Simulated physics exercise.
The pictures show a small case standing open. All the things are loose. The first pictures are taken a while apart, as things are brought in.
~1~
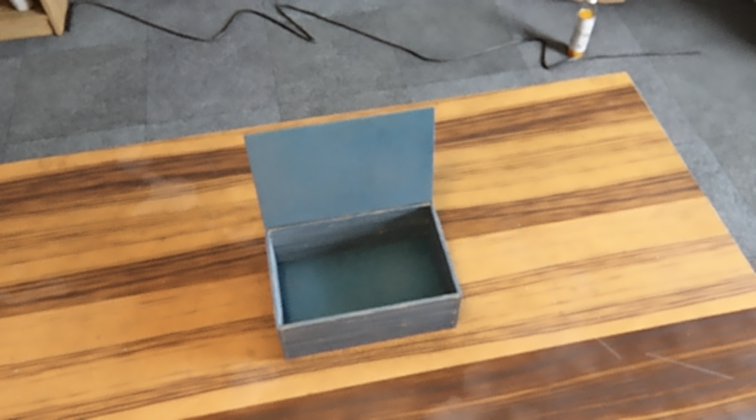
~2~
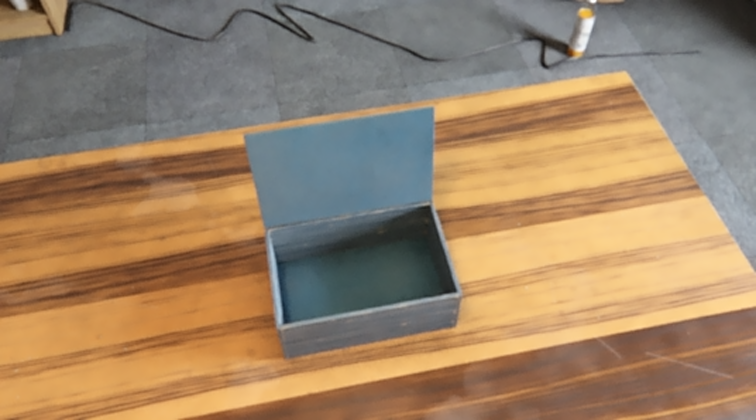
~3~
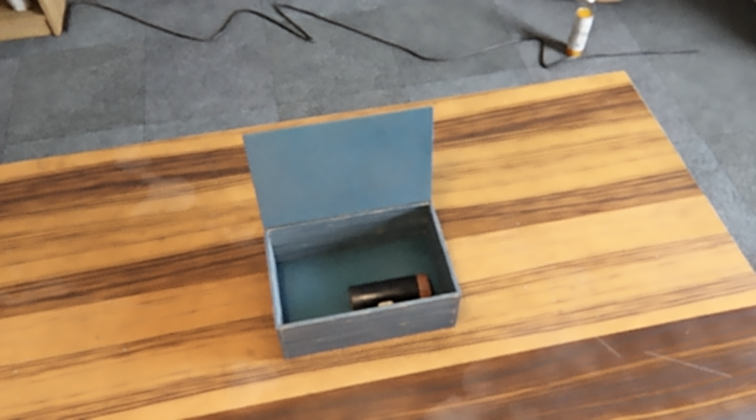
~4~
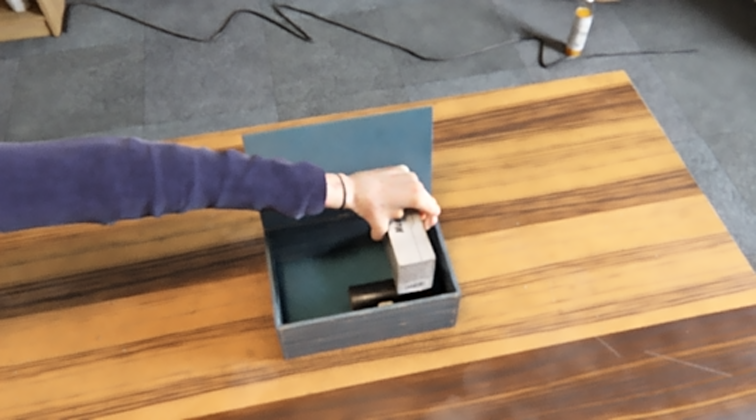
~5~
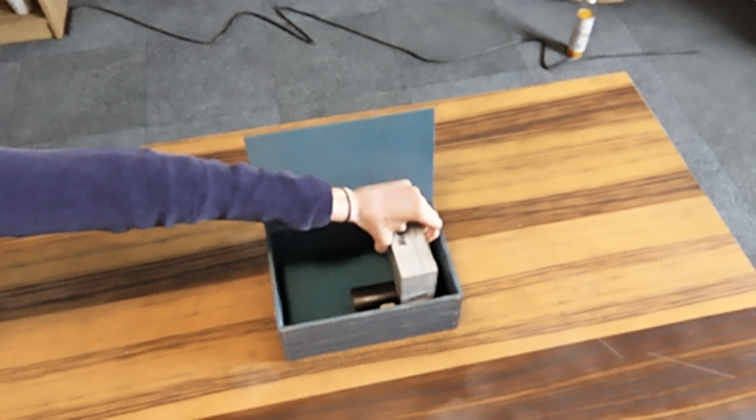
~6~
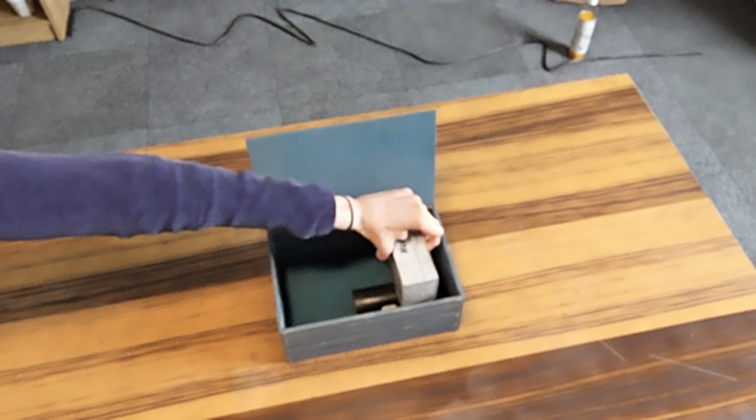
A hand lowering a pale block-shaped carton into an open dark box beside a black shaker already lying inside.
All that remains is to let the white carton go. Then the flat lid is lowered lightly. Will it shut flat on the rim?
The lid is held up.
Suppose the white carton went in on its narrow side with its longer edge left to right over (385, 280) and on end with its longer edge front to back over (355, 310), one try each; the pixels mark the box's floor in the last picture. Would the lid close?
First, it sits on the rim; second, it is held up.
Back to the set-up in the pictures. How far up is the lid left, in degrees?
About 20°.
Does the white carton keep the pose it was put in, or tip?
The white carton tips.
Then, 1.00 s past the last view, lid starting down; white carton rocked 30° from its first pose near (408, 262); black shaker displaced a little.
Then, 1.60 s past the last view, lid 57° above the rim; white carton rocked 30° from its first pose near (408, 262); black shaker displaced a little.
Then, 1.80 s past the last view, lid 38° above the rim; white carton rocked 30° from its first pose near (408, 262); black shaker displaced a little.
Then, 3.70 s past the last view, lid 19° above the rim; white carton rocked 28° from its first pose near (408, 264); black shaker displaced a little.
Finally, lid 19° above the rim; left askew, white carton; black shaker still in place. Final places as the last picture's camera would see them, white carton near (408, 264).
